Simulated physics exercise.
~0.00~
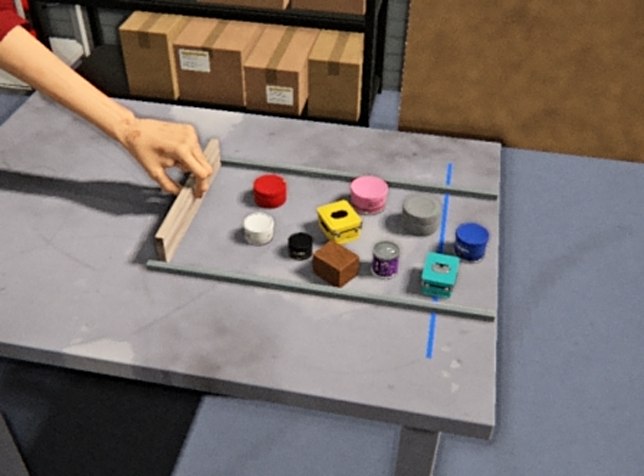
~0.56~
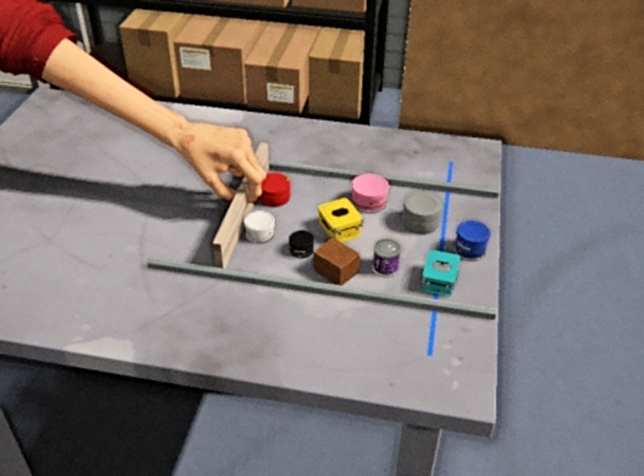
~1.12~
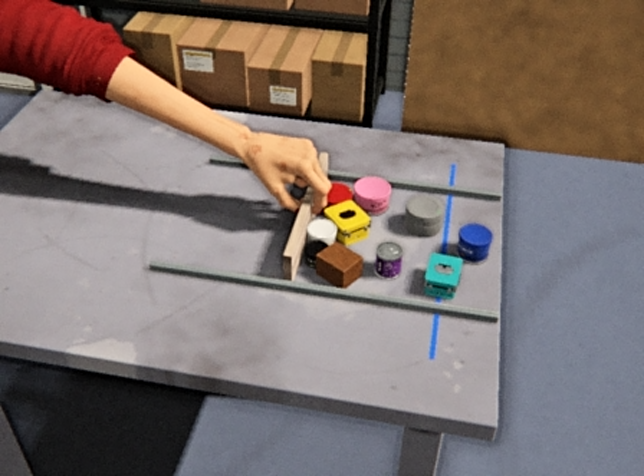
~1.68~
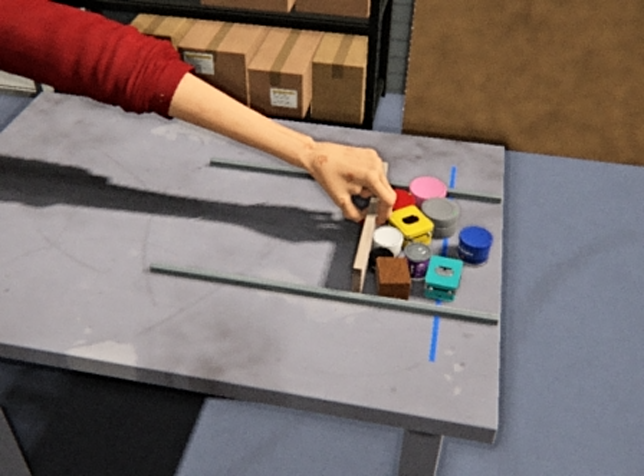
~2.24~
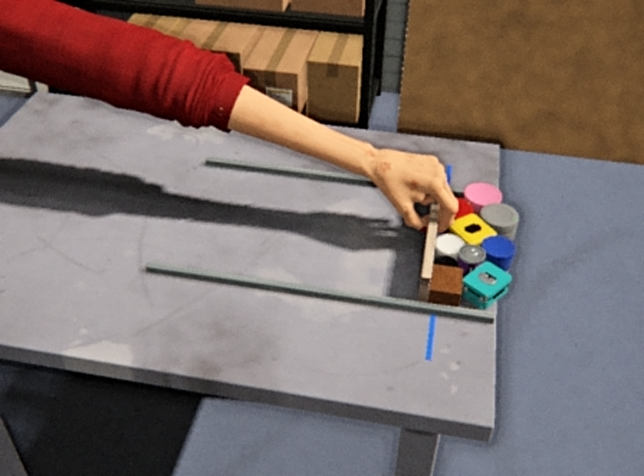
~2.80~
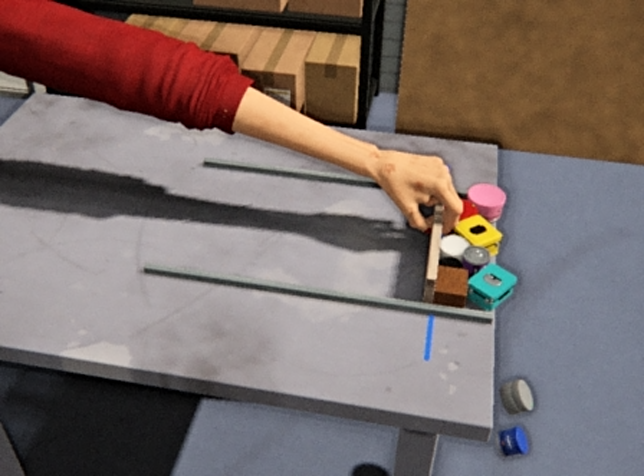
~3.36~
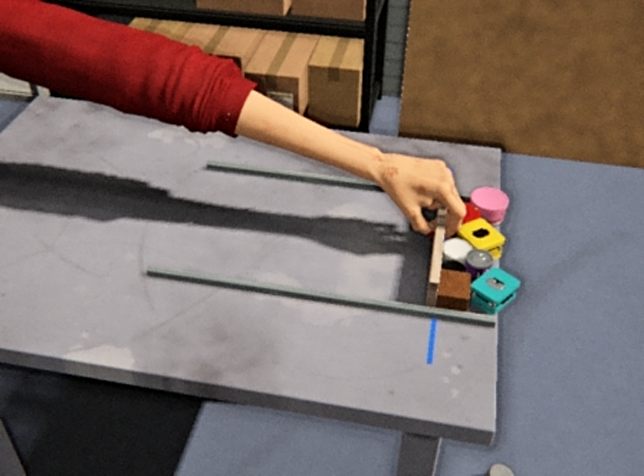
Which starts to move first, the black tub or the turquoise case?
The black tub starts to move first, as the board sweeps through the place where it sat. The turquoise case starts moving only later, when the bunched items are pushed up to the table's end.
